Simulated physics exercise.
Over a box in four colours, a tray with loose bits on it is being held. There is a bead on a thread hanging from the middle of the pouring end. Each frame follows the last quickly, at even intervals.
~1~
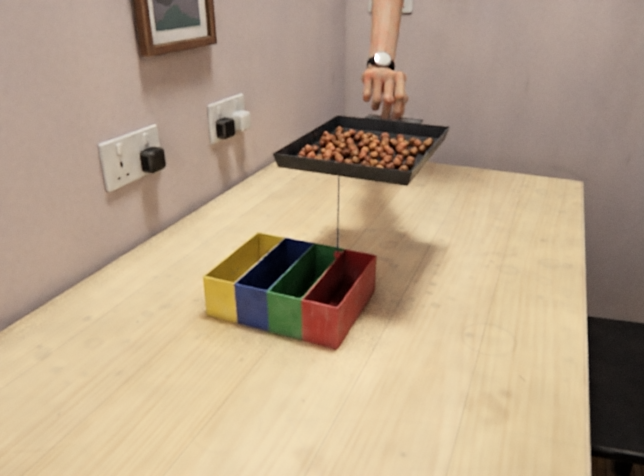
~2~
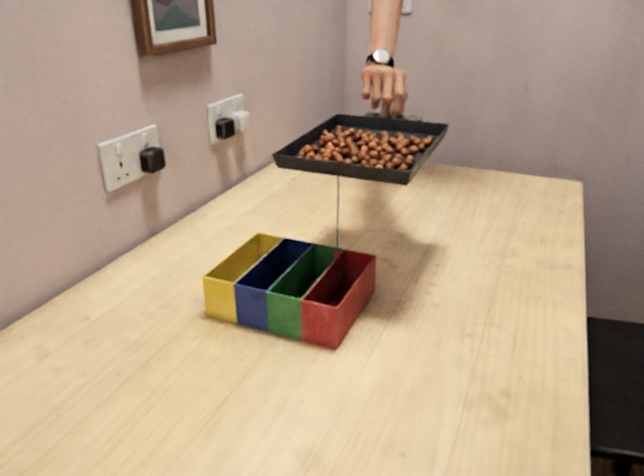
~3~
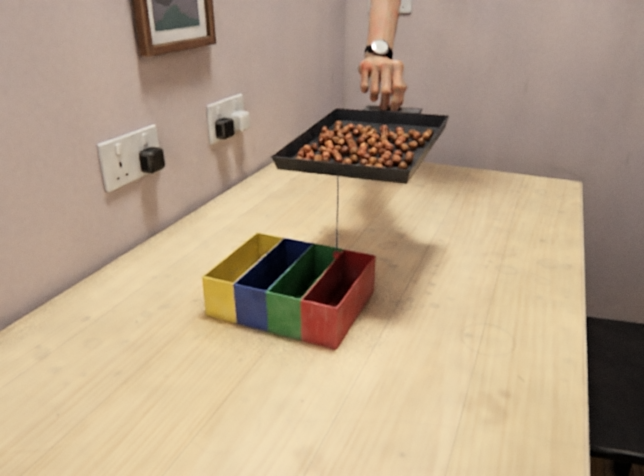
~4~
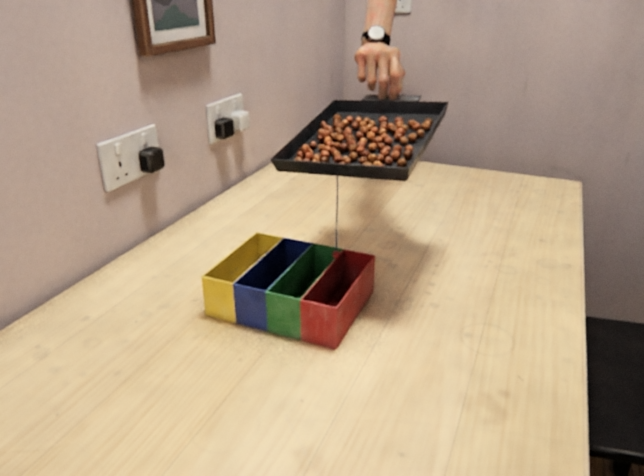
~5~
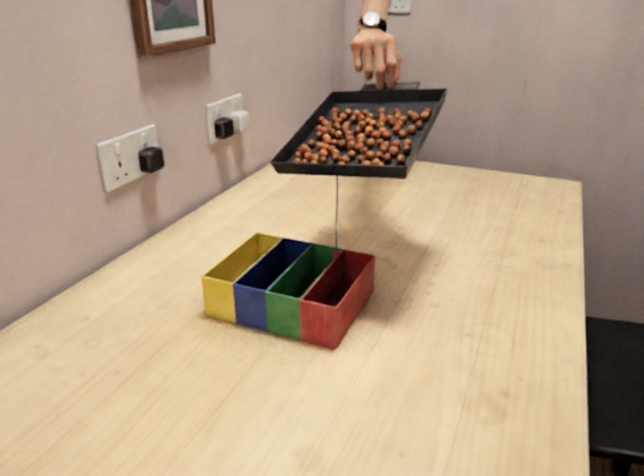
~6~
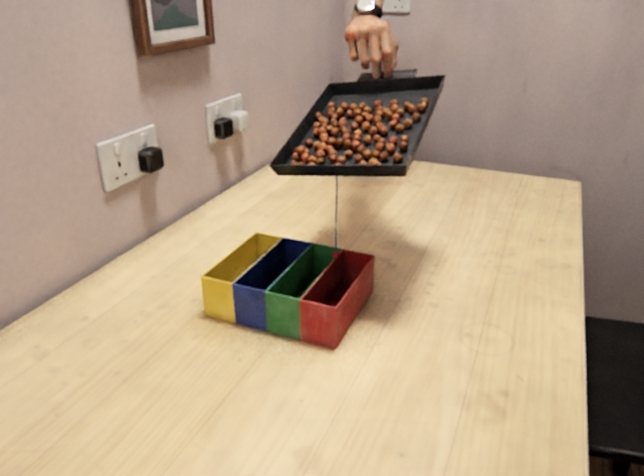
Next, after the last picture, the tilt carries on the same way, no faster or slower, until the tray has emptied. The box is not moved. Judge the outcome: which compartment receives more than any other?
The blue compartment receives the most.
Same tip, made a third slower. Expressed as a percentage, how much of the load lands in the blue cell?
Estimate: Around 60%.
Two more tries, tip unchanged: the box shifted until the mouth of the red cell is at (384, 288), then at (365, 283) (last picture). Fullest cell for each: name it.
That yellow cell, then the yellow one.
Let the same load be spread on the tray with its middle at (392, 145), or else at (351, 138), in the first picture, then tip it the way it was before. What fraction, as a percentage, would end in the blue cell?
It's 50 percent the first time and 50 percent the second.
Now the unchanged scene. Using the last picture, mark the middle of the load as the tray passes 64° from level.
I'd mark it close to (319, 139).
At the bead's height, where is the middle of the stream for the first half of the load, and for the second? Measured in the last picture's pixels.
First roughly (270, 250), then roughly (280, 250).
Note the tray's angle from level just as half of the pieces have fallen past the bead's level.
It is at around 110 degrees.
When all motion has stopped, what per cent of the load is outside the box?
Roughly 10 percent.
Shortly afterwards, tray tipped steeply; the whole lot on the tray.
Next, tray tipped past a quarter turn; near half on the tray; only a few in the blue cell; near half falling or outside the box.
Some moments later, tray tipped past a quarter turn; near two thirds in the blue cell; near a quarter in the green cell; a little in the yellow cell; only a few in the red cell; a little falling or outside the box.
In the end, tray tipped past a quarter turn; near two thirds in the blue cell; near a quarter in the green cell; a little in the yellow cell; only a few in the red cell; a little outside the box.
